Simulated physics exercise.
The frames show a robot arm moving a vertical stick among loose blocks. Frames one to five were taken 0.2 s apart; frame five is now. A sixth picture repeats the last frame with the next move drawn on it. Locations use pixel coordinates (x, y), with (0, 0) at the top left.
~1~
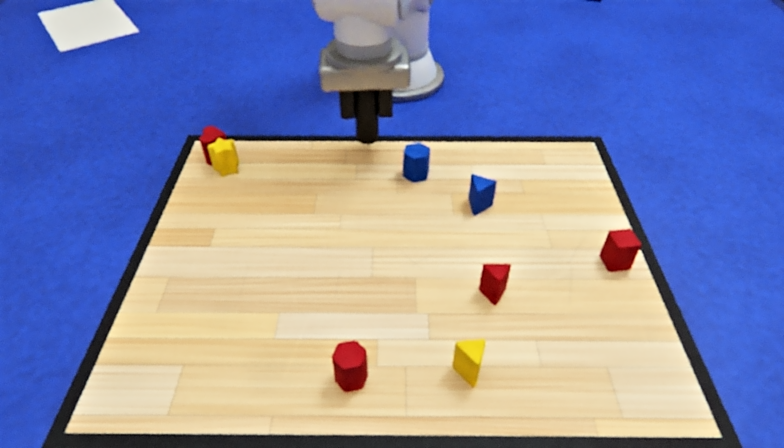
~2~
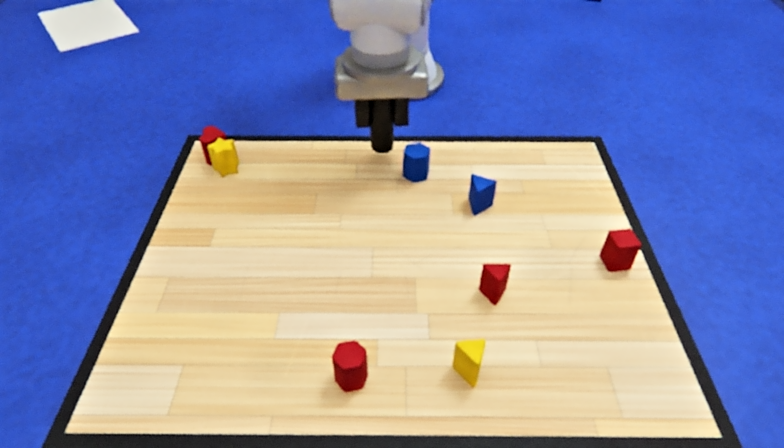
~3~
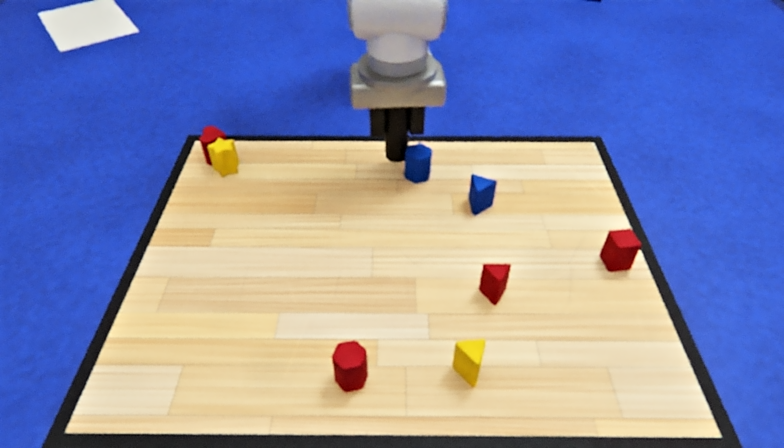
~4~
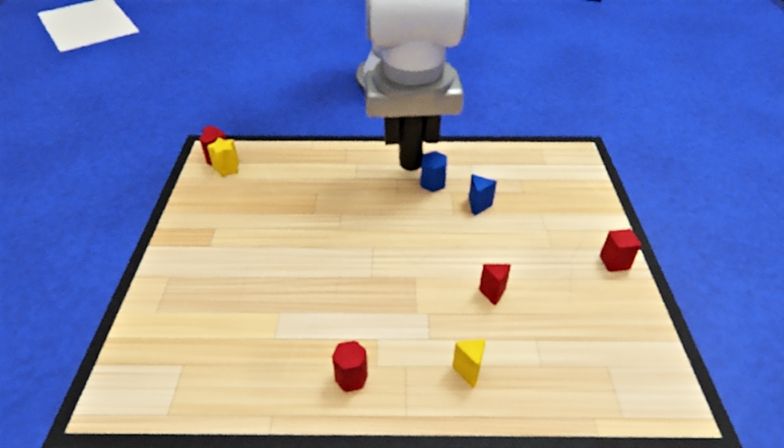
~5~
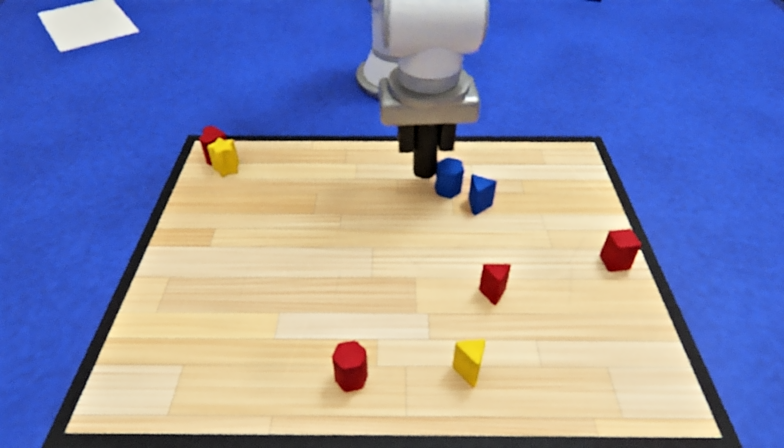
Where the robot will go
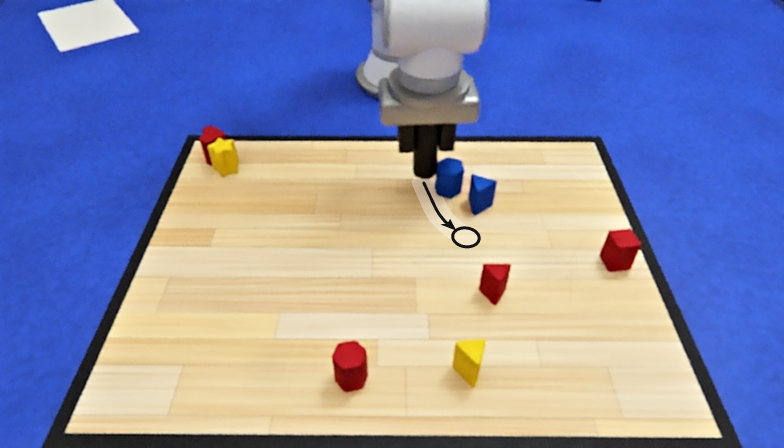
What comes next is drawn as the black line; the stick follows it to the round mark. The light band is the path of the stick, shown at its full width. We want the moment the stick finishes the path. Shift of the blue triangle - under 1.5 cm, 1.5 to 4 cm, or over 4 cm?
The move is short, under 1.5 cm.
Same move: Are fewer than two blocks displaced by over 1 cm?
Yes - that is the case.
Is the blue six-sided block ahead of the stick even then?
No - that is not the case.
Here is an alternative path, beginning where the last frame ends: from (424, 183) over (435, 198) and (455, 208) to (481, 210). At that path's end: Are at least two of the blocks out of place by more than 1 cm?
Yes, I think so.
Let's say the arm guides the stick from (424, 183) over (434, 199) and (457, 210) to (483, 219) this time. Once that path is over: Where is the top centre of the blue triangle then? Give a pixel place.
The middle of the upper face of the blue triangle will lie at about (503, 181) in the picture.
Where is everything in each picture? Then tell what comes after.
Stick's lower end (368, 139); blue six-sided block (417, 150); blue triangle (482, 182), in the first picture.
Stick (382, 148); blocks still, in the second picture.
Stick (397, 156); blue six-sided block (419, 151), in the third picture.
Stick (411, 165); blue six-sided block (435, 159), in the fourth picture.
Stick (424, 173); blue six-sided block (451, 165); blue triangle (482, 182), in the fifth picture.
Drawn move, from (424, 183) through (432, 201) and (444, 220) to (466, 237).
The first path, step by step. One third of the way, stick (433, 191); blue six-sided block (459, 173), turned 65° anticlockwise.
Two thirds of the way, stick (446, 211); blue six-sided block (459, 174), turned 75° anticlockwise.
At the end, stick (467, 227); blue six-sided block (459, 174), turned 75° anticlockwise; blue triangle still.
